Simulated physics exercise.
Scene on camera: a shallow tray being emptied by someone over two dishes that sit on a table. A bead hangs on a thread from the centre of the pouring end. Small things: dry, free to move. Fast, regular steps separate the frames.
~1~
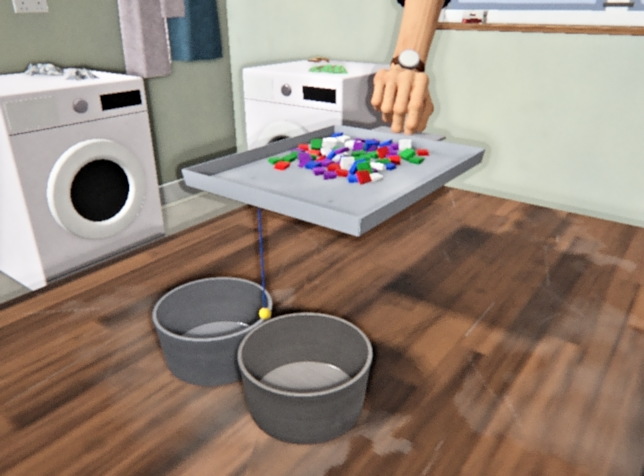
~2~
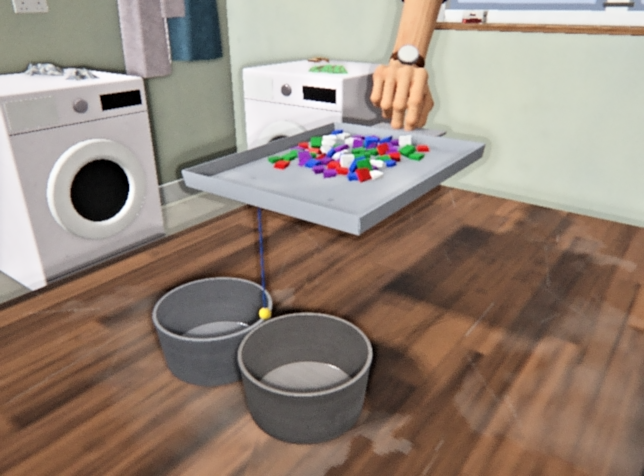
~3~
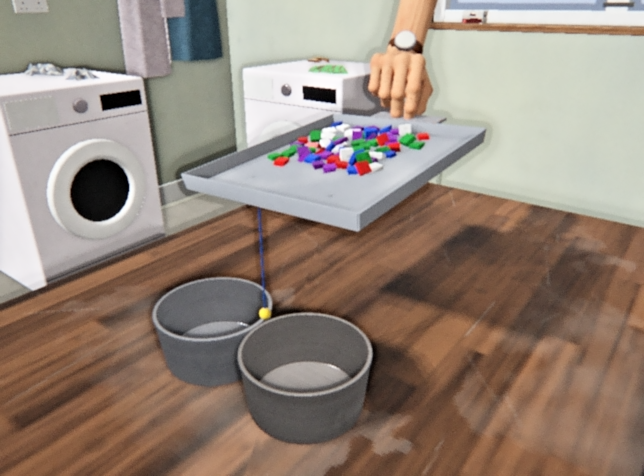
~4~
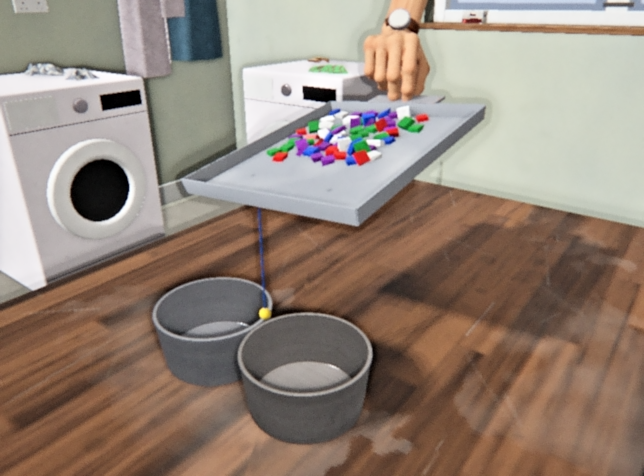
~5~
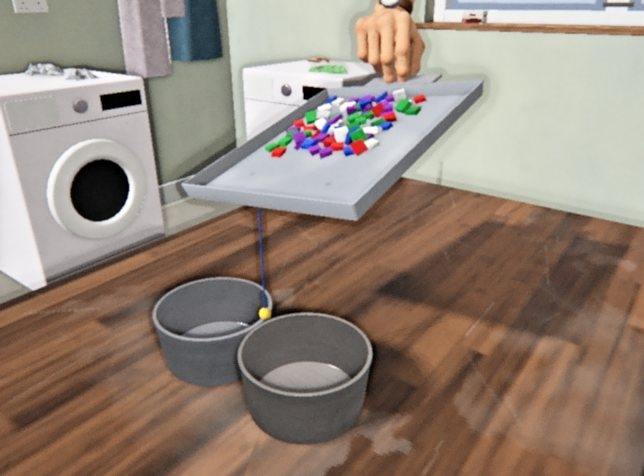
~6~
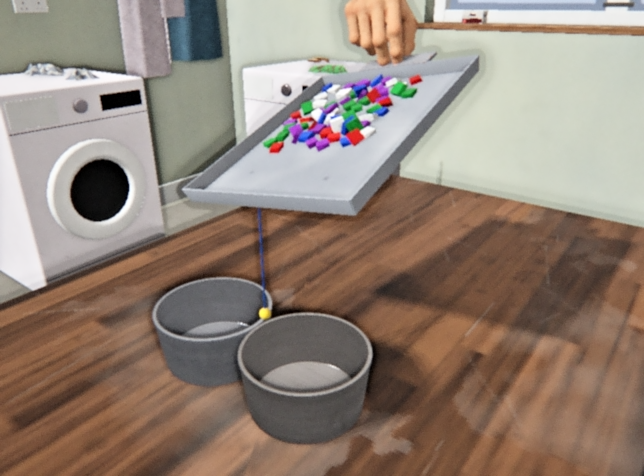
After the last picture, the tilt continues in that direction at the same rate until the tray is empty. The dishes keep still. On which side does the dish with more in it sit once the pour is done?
Looks to me like the dish on the left ends up with more.
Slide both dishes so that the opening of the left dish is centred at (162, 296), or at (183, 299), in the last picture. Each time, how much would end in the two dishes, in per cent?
Trial 1 near 70 %, trial 2 near 90 %.
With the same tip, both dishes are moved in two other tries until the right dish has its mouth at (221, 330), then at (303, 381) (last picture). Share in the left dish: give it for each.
I'd expect some 20 percent, and then some 50 percent.
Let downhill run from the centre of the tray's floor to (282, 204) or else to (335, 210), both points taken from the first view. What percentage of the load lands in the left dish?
Near 20 % and, after that, 0 %.
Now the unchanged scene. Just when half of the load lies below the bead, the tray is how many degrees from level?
Somewhere near 90°.
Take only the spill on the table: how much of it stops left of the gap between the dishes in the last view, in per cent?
Roughly 100 in a hundred.
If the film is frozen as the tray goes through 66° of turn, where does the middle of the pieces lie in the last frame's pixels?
I'd put the middle close to (226, 176).
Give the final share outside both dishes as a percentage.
I'd say roughly 20 per cent of the load.
Soon, tray tipped steeply; nearly all on the tray; a small part in the air.
A while on, tray tipped past a quarter turn; about a third on the tray; about half in the left dish; about a quarter outside both; a stray few in the air.
Towards the end, tray tipped past a quarter turn; most in the left dish; about a quarter outside both.
Finally, tray tipped past a quarter turn; none in the right dish; most in the left dish; about a quarter outside both.
